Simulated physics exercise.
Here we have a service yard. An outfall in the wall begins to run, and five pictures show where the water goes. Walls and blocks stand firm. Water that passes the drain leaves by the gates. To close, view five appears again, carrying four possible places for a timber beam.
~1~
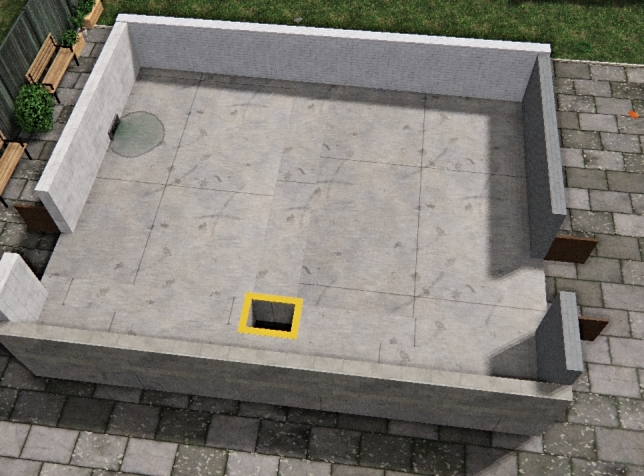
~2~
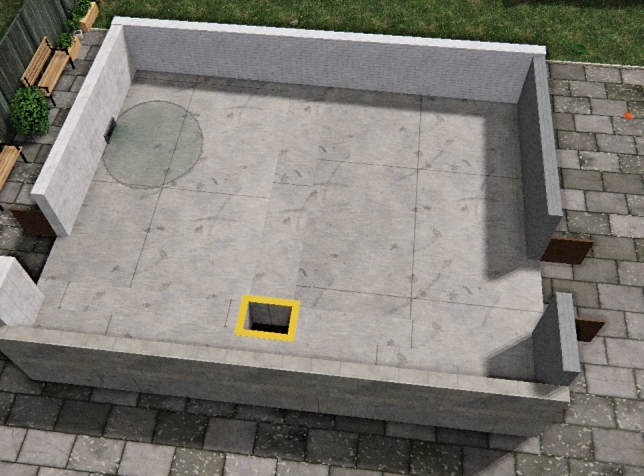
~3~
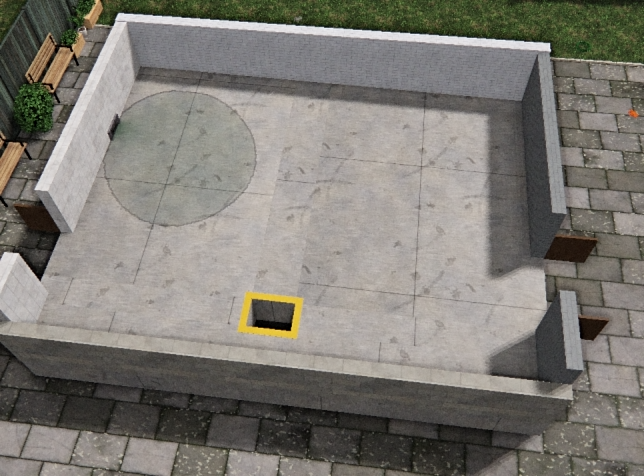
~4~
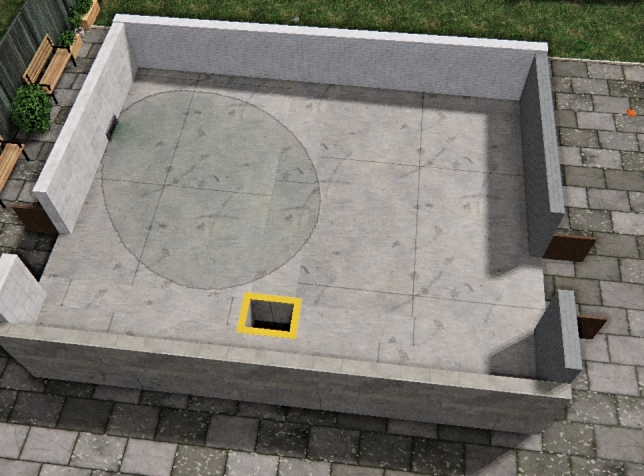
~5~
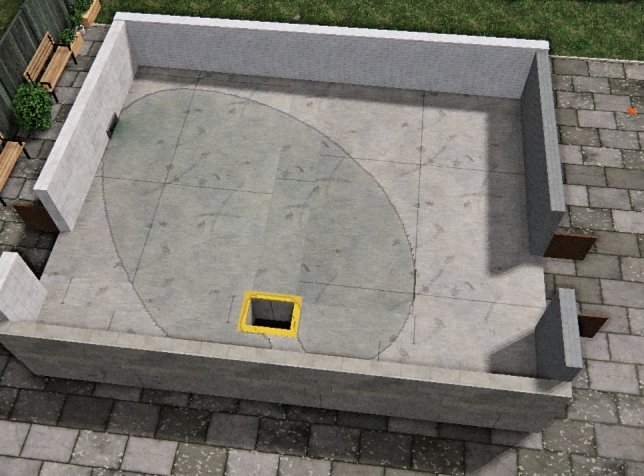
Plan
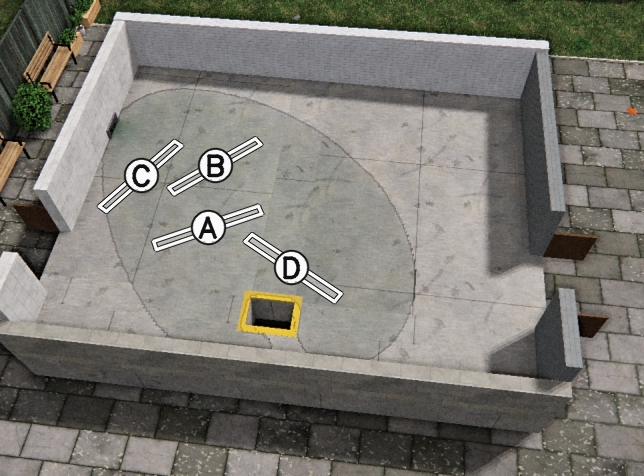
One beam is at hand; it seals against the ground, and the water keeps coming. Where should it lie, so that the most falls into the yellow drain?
D is best.
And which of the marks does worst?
It is A.
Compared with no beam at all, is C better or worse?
It is worse.
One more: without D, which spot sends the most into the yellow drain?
Here it is spot B.
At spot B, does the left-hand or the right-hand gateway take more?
The right one.
On the marked copy, A from (155, 245) to (259, 209); B from (171, 190) to (258, 141); C from (102, 208) to (178, 143); D from (248, 238) to (337, 297).
For spot A, about 3 % of the stream runs into the yellow drain, about 95 % out by the gates.
For spot B, about 15 % of the stream runs into the yellow drain, about 81 % out by the gates.
For spot C, about 9 % of the stream runs into the yellow drain, about 88 % out by the gates.
For spot D, about 20 % of the stream runs into the yellow drain, about 78 % out by the gates.
